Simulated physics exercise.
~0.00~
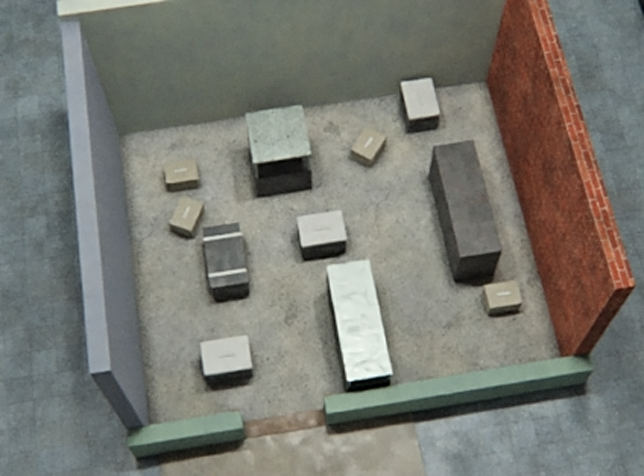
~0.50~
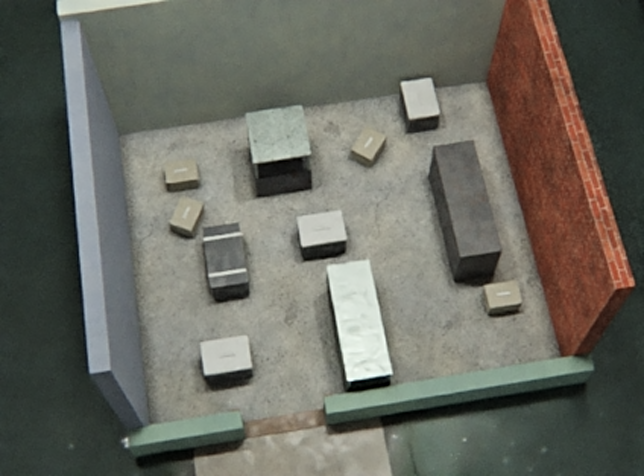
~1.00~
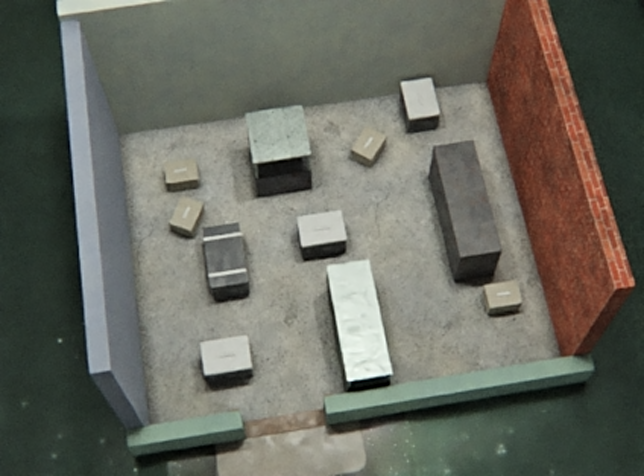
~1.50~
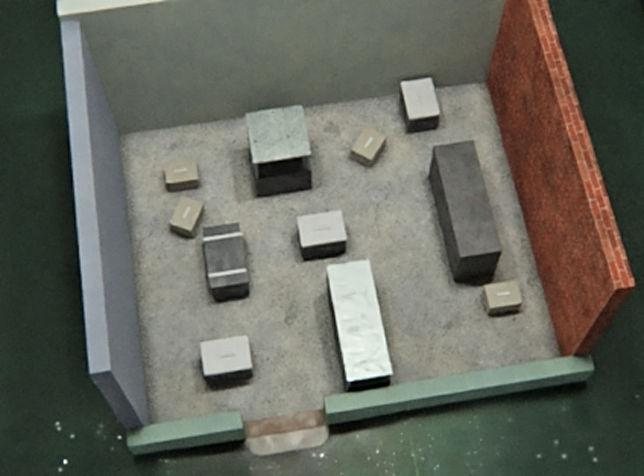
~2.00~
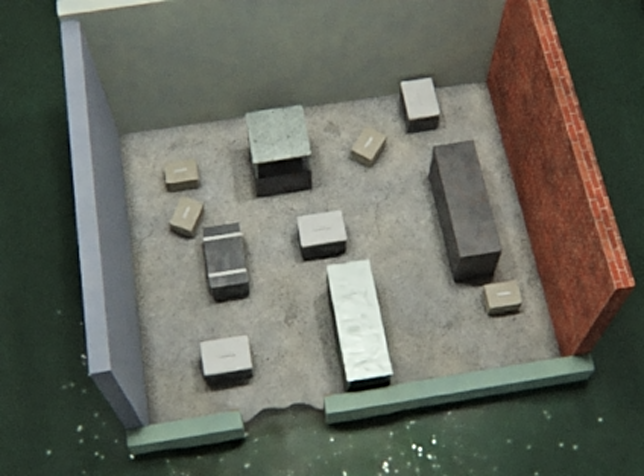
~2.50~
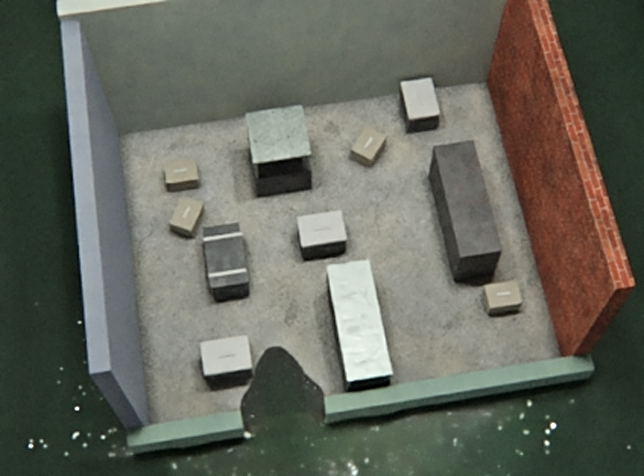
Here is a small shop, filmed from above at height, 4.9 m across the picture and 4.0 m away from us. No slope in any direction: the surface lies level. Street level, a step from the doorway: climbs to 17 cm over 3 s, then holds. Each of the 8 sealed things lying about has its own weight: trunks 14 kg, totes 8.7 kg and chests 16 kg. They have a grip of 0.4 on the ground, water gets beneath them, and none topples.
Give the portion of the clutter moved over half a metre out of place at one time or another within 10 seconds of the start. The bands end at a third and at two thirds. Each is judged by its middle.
The share moved is one to two out of three.
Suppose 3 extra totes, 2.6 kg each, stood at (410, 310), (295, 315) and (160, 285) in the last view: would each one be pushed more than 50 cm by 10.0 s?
In order: Below the mark, above the mark, above the mark.
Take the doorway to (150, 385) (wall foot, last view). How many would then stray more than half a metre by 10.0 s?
Count: 3.
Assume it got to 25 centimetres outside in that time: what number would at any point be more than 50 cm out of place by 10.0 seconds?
The answer would then be 7.
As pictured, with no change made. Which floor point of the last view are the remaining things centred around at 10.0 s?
Centre of the remaining things: Roughly (298, 204).
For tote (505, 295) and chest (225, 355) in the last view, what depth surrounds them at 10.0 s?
Some 1 cm at the first, some 6 cm at the second.
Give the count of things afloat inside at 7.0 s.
That would be 0 of them.
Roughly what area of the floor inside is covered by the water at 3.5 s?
That flooded area is roughly 2.5 m2.
After 3.5 s 0 of 8 are over 50 cm from their spots; 0 afloat.
After 4.5 s 0 of 8 are over 50 cm from their spots; 0 afloat.
After 7.0 s 1 of 8 are over 50 cm from their spots; 0 afloat.
After 10.0 s 3 of 8 are over 50 cm from their spots, and 3 have been at some point; 3 afloat.
